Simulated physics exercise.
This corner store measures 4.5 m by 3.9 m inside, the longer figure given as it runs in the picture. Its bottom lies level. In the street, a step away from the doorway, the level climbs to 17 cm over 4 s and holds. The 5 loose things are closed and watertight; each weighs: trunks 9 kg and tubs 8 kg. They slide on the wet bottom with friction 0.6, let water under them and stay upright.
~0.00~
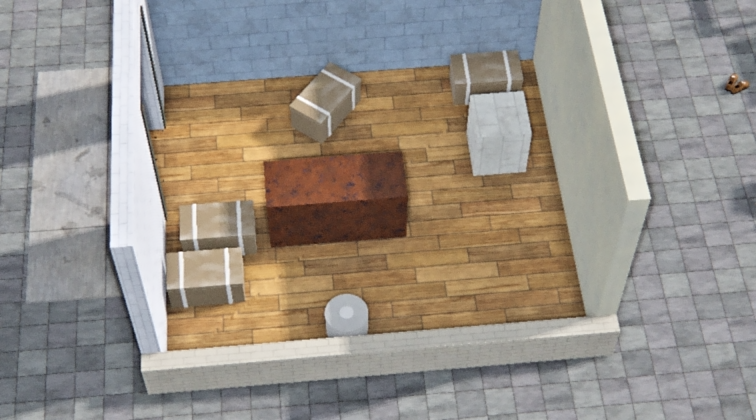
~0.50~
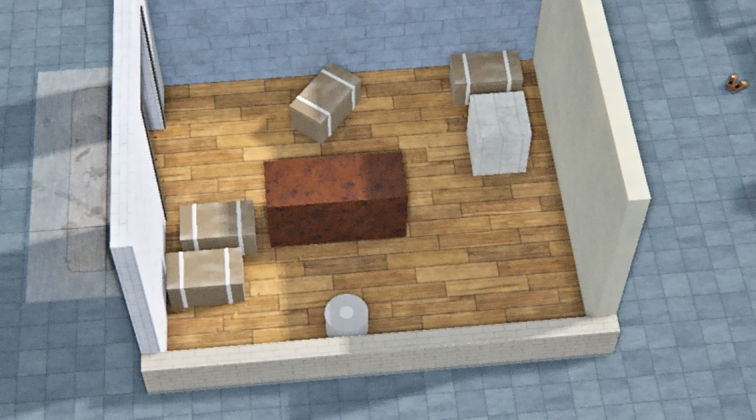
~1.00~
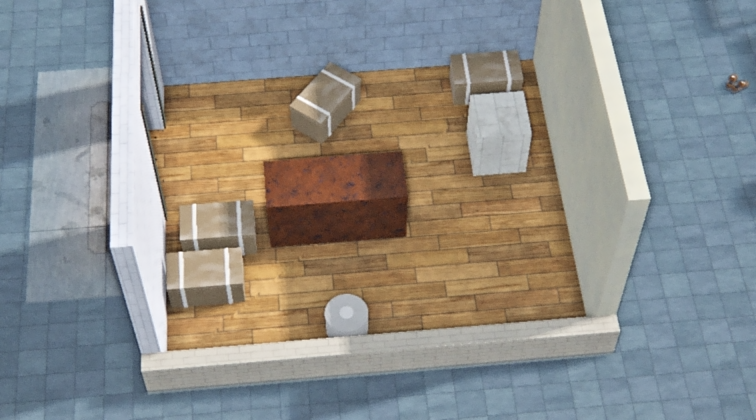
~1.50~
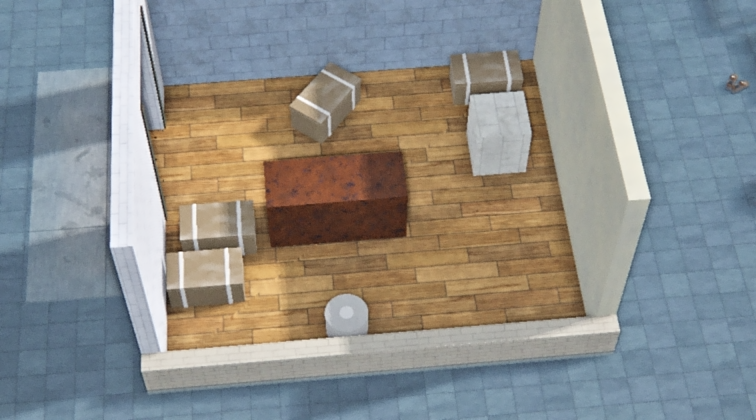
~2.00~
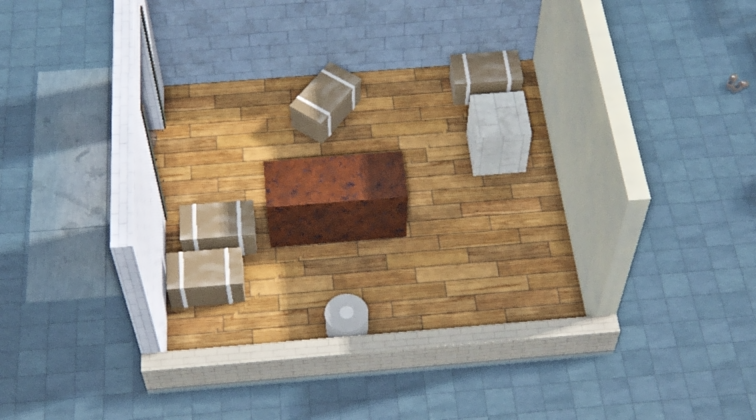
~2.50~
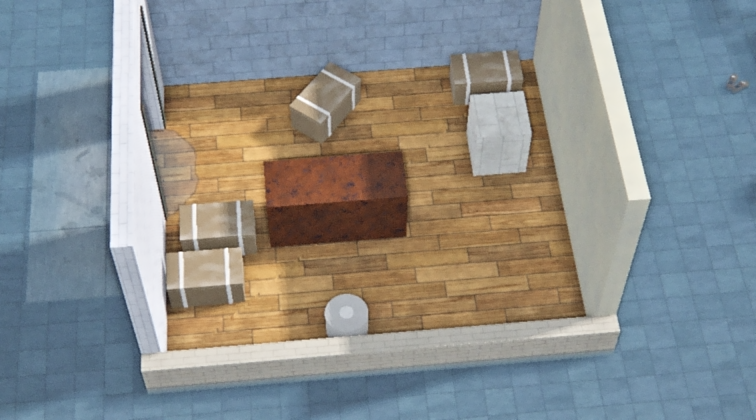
A reddish-brown block sits in the middle of a wood-floored room with its roof off, seen from high above at a steady angle, with paving outside. Four tan boxes with pale bands lie near the left wall and toward the back, beside a white block at right and a round grey tub in front. The paving turns from grey to blue, then a faint round patch appears by the left wall while the objects stay still.
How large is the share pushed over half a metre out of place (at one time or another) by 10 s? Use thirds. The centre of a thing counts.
That comes to under a third.
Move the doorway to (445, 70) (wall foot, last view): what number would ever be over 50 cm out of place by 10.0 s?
In that case 0 of them.
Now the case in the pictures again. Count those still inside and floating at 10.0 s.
At that moment 4.
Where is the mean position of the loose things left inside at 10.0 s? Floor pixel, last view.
Near (353, 220).
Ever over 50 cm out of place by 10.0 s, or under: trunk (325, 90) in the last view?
Answer: Past it.
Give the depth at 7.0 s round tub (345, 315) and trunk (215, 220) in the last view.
Roughly 2 and 4 cm.
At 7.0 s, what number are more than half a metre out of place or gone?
By then 1.
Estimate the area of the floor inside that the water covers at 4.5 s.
Some 4.5 m2.
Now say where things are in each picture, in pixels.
In the first picture, a trunk at (217, 220) rests on the ground; a trunk at (326, 92), on the bottom; 0.0 m2 under water; 0 of 5 have shifted.
In the second picture, a trunk at (217, 220) rests on the ground; a trunk at (326, 92) rests on the ground; water covers 0.0 m2; 0 of 5 have shifted.
In the third picture, a trunk at (217, 220) rests on the ground; a trunk at (326, 92) rests on the ground; water covers 0.0 m2; 0 of 5 have shifted.
In the fourth picture, a trunk at (217, 220), on the bottom; a trunk at (326, 92) rests on the ground; 0.0 m2 under water; 0 of 5 have shifted.
In the fifth picture, a trunk at (217, 220) rests on the ground; a trunk at (326, 92), on the bottom; water covers 0.0 m2; 0 of 5 have shifted.
In the sixth picture, a trunk at (217, 220) rests on the ground; a trunk at (326, 92) rests on the ground; water covers 0.3 m2; 0 of 5 have shifted.
After 3.5 s 0 of 5 are over 50 cm from their spots; 0 afloat.
After 4.5 s 0 of 5 are over 50 cm from their spots; 0 afloat.
After 7.0 s 1 of 5 are over 50 cm from their spots; 2 afloat.
After 10.0 s 1 of 5 are over 50 cm from their spots, and 1 have been at some point; 4 afloat.
